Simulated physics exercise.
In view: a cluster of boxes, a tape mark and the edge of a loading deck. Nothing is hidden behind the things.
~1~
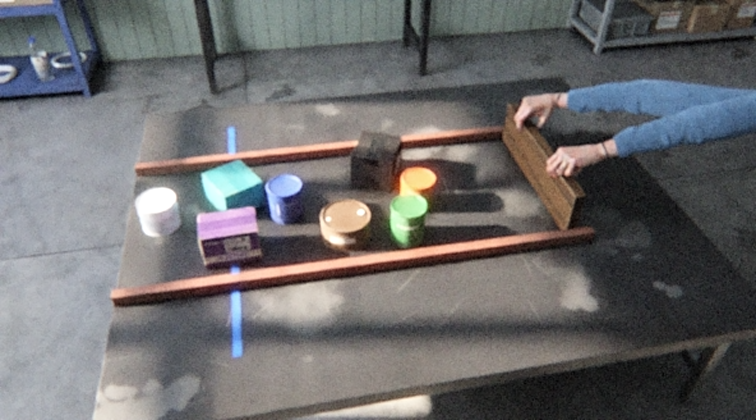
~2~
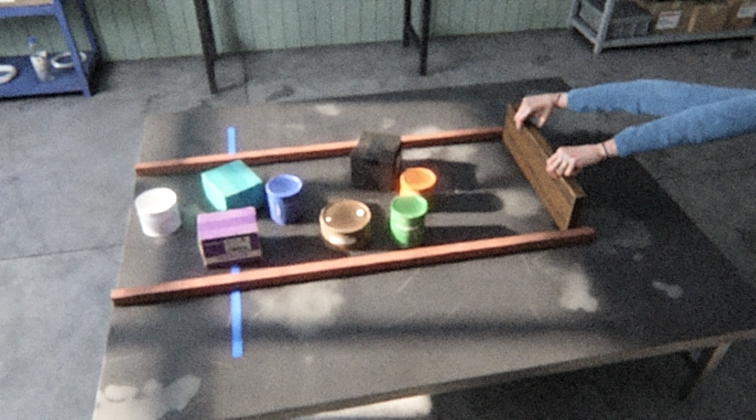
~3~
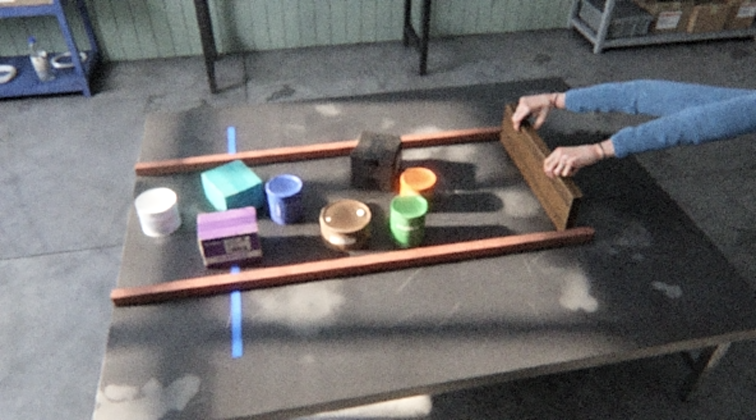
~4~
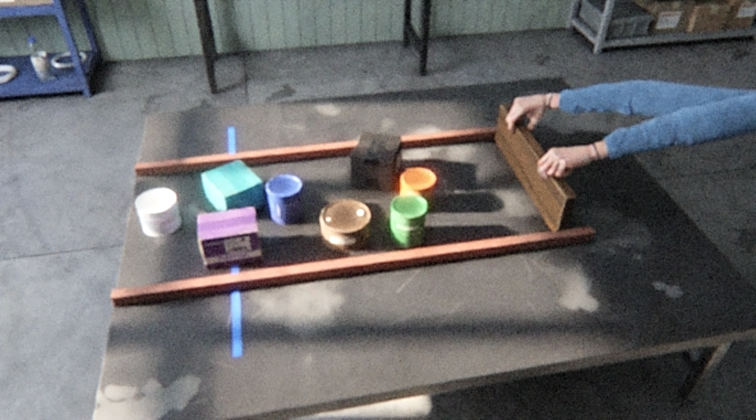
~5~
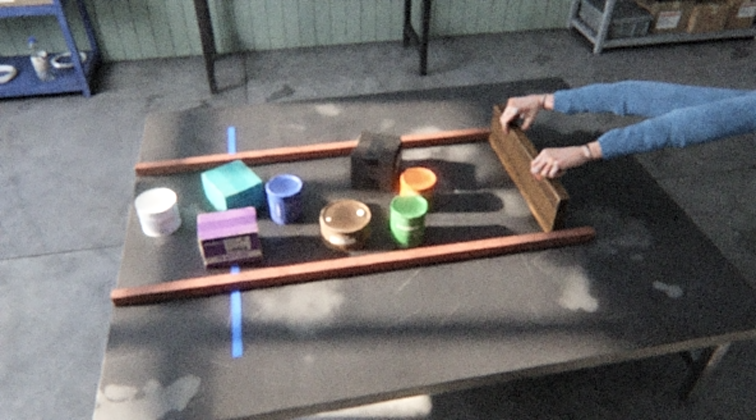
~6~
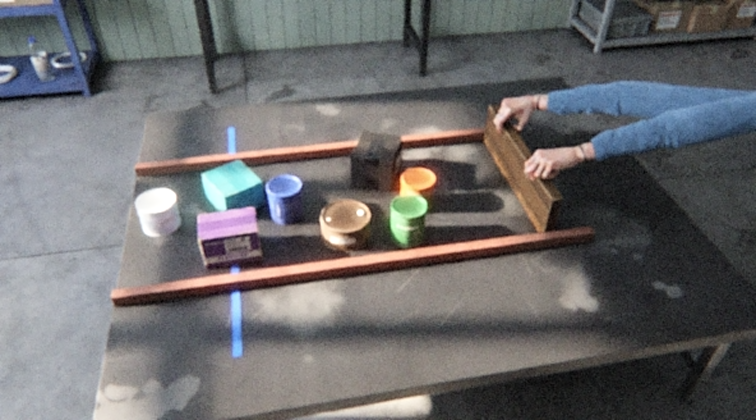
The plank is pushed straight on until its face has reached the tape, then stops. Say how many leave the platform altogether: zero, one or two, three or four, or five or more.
Here the number that fall off is zero.
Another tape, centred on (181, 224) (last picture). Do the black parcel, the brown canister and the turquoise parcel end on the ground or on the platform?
The black parcel stays on; the brown canister does not fall; the turquoise parcel goes over.
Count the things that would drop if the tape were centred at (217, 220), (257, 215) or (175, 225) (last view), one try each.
In that order 1, 0 and 4.
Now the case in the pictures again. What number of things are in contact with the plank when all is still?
The number is 3.
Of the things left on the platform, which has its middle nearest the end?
Foremost is the purple parcel.
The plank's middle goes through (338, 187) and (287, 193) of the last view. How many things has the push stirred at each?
At the one place 5, at the other 7.
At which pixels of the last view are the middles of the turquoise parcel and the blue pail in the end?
The turquoise parcel stops around (165, 190); the blue pail around (181, 212).
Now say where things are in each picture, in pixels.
In the first picture, white canister (159, 212); purple parcel (230, 238); turquoise parcel (234, 189); plank (539, 164); tape (234, 218).
In the second picture, purple parcel (230, 238); orange pail (418, 191).
In the third picture, turquoise parcel (234, 189); blue pail (286, 200).
In the fourth picture, white canister (159, 212); brown canister (346, 225).
In the fifth picture, purple parcel (230, 238); black parcel (377, 161).
In the sixth picture, white canister (159, 212); purple parcel (230, 238); turquoise parcel (234, 189); plank (518, 166); tape (234, 218).
Early on, none off yet; white canister at rest near (159, 212); purple parcel at rest near (230, 238); turquoise parcel at rest near (234, 189).
Finally, the number that fall off is zero.
